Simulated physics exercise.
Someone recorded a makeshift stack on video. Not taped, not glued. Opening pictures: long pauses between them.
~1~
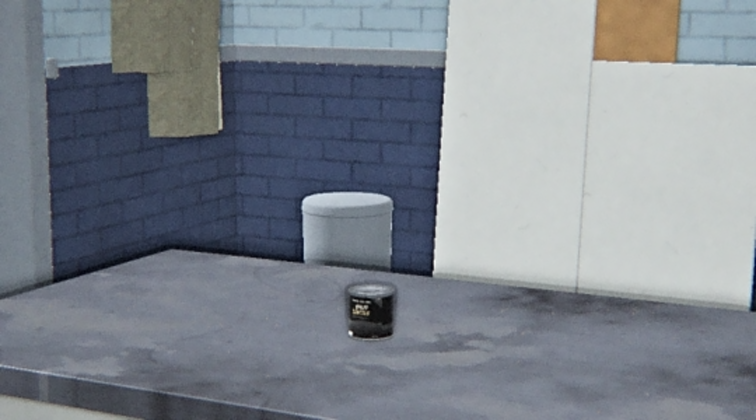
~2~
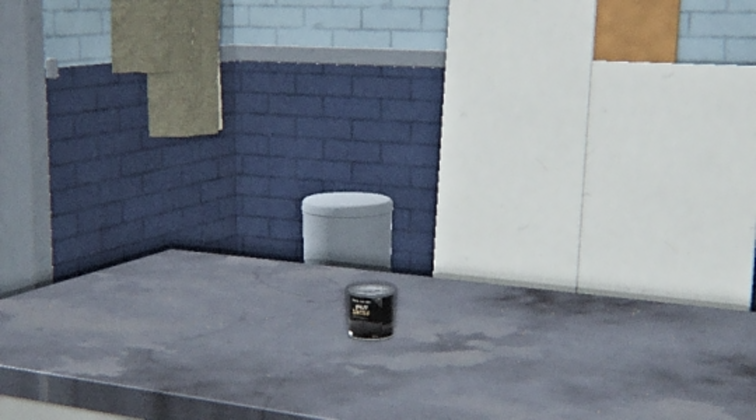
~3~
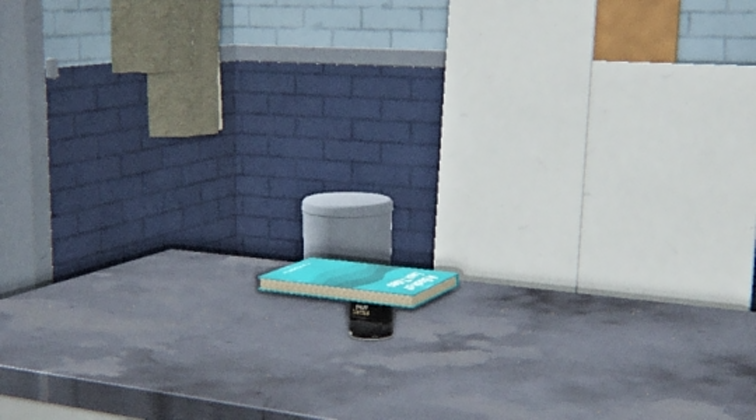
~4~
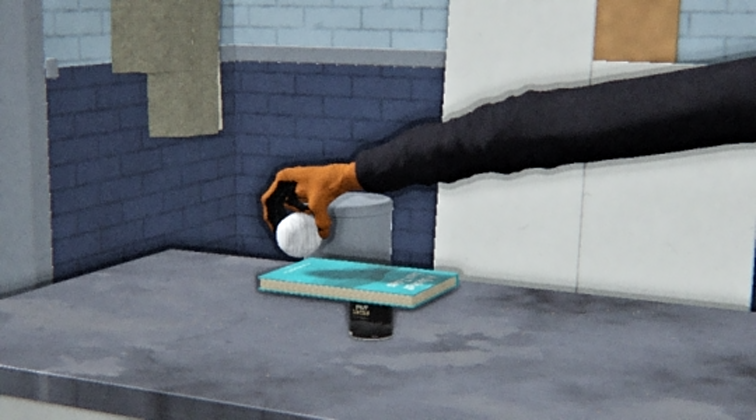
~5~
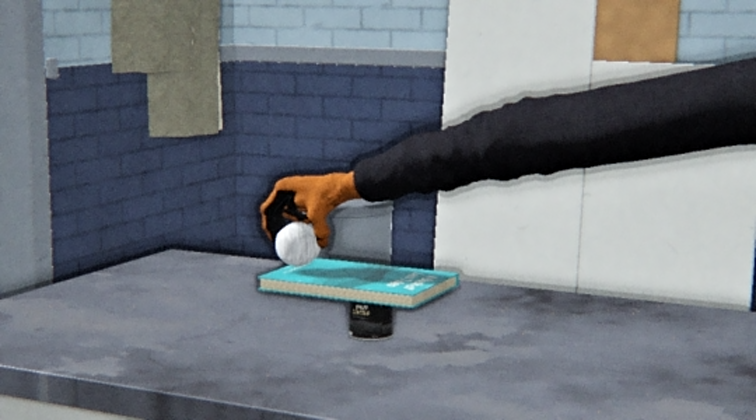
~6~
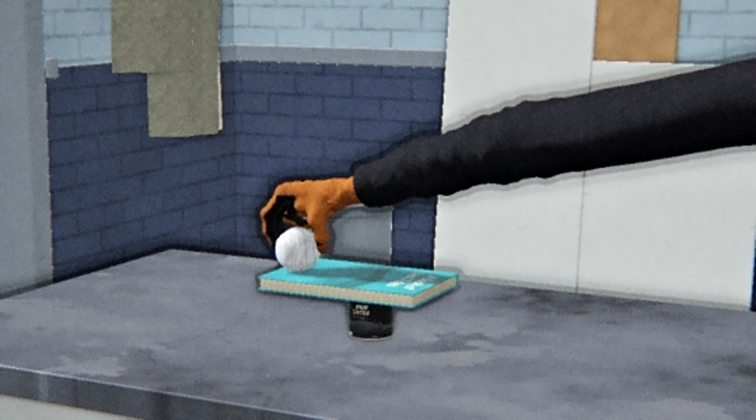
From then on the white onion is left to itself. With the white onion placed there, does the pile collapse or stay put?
It collapses.
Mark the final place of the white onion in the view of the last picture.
Somewhere around (228, 300) in the last picture.
Then, 0.30 s on from there, white onion now fallen; turquoise book turned 24° from how it was put.
Then, 0.50 s on from there, turquoise book turned 34° from how it was put.
Then, 0.60 s on from there, turquoise book turned 28° from how it was put.
Then, 0.80 s on from there, turquoise book turned 23° from how it was put.
In the end, fallen, white onion; moved from the start, turquoise book; black tin unmoved. At the end, from the last picture's camera, white onion near (228, 300). The stack comes apart.
